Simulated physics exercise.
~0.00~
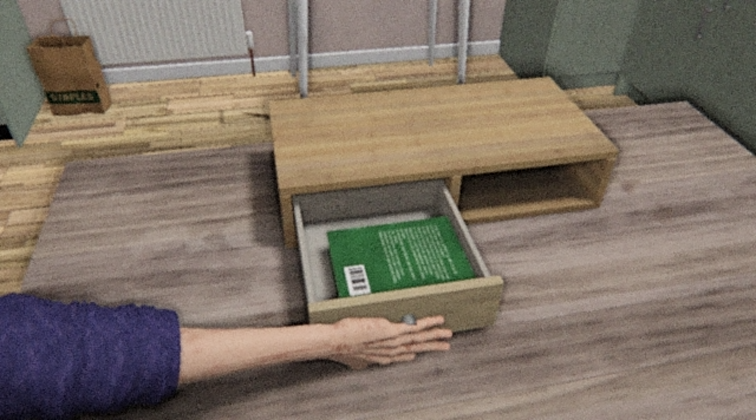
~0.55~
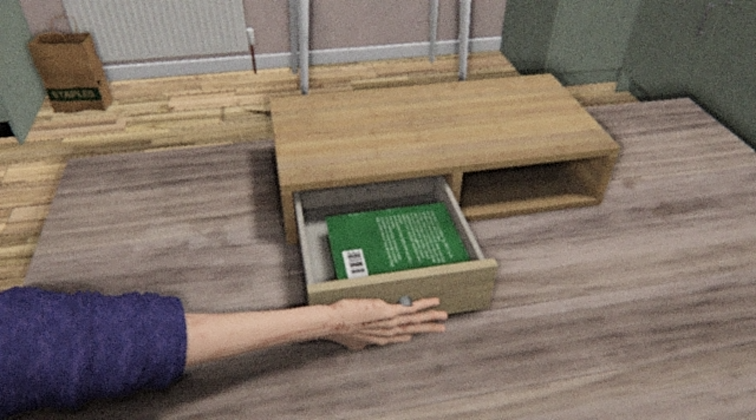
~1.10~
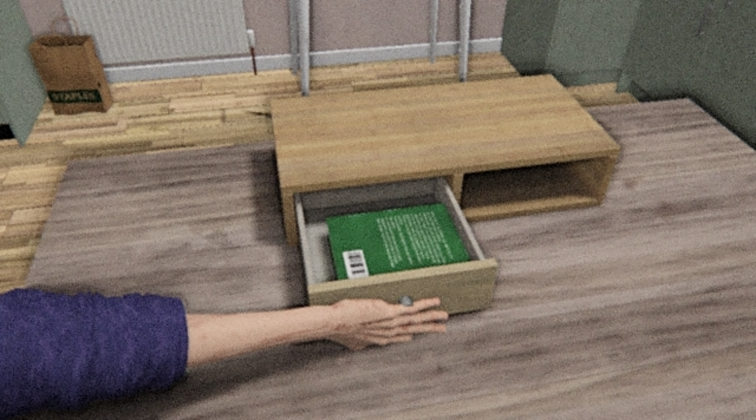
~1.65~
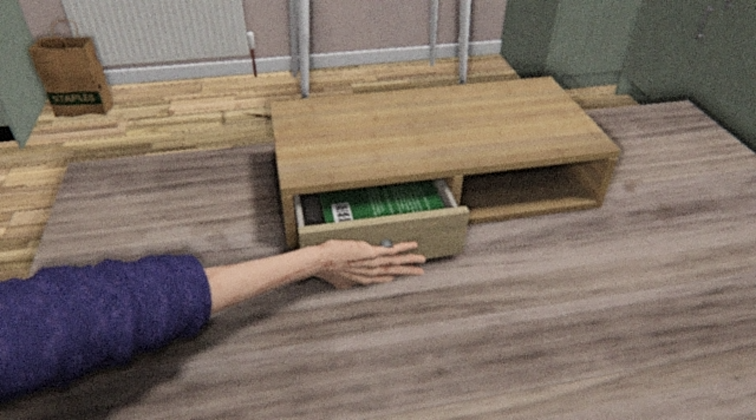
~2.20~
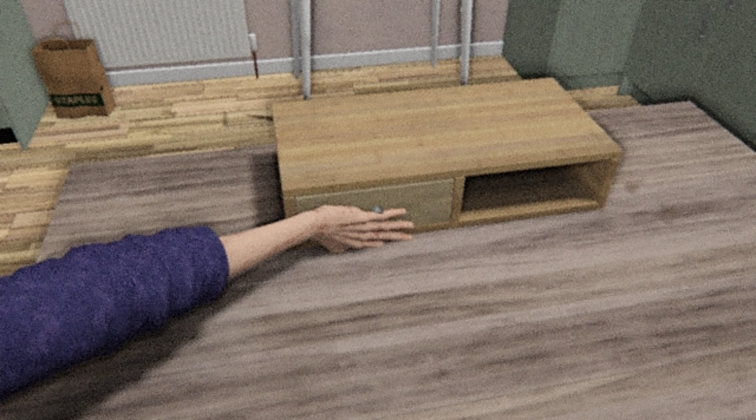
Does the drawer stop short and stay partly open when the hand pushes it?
No, the drawer goes all the way in and ends up closed, with the green book out of sight.
